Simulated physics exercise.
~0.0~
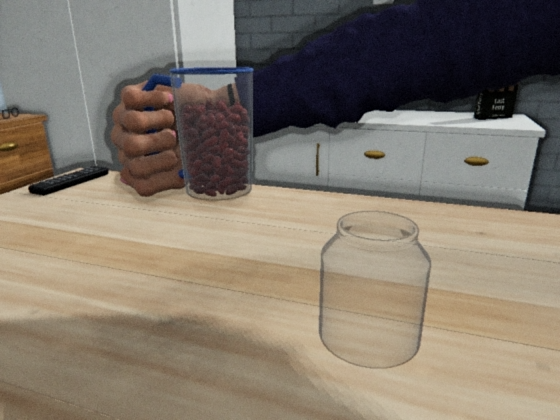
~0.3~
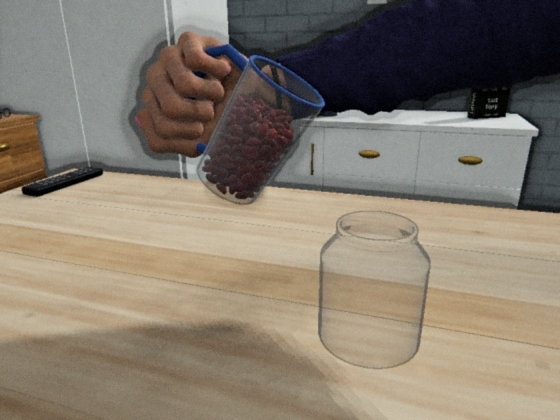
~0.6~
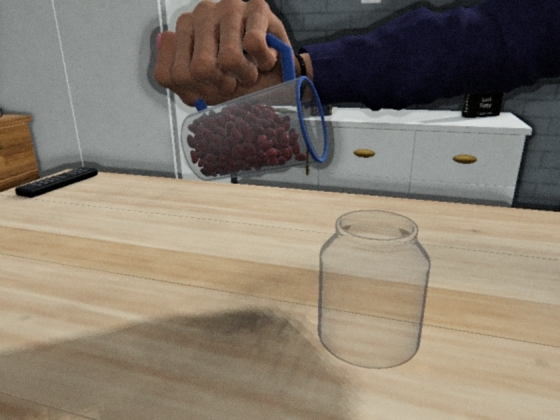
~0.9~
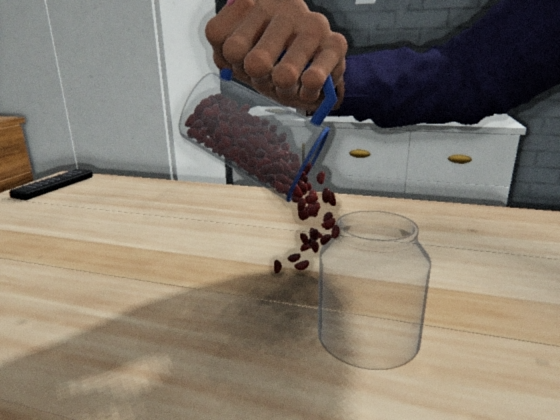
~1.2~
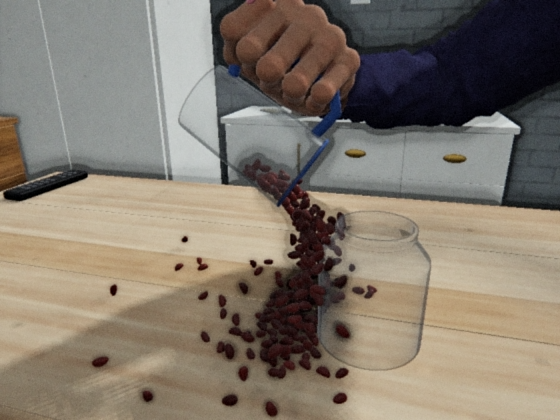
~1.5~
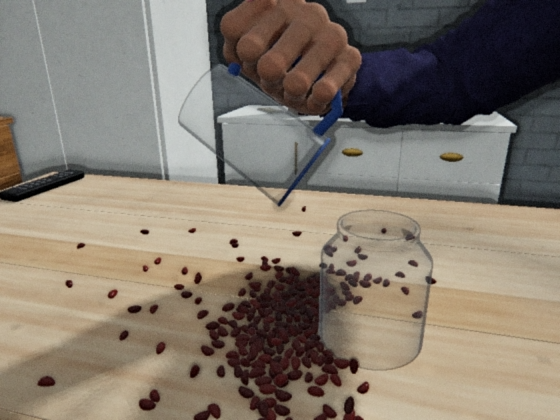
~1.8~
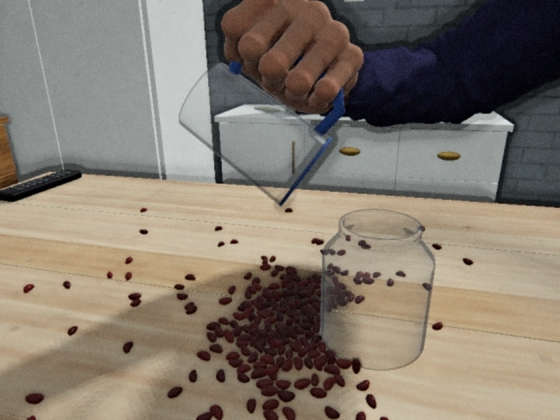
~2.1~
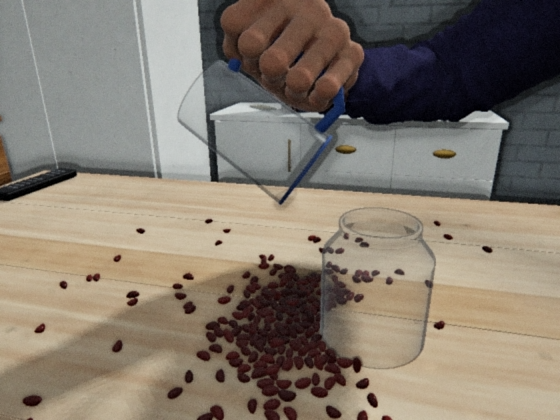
On a wooden table, a hand tipped a clear measuring cup of dark red beans toward an open glass jar, but they poured down just left of it and scattered, leaving the cup upturned and empty and the jar with none inside.
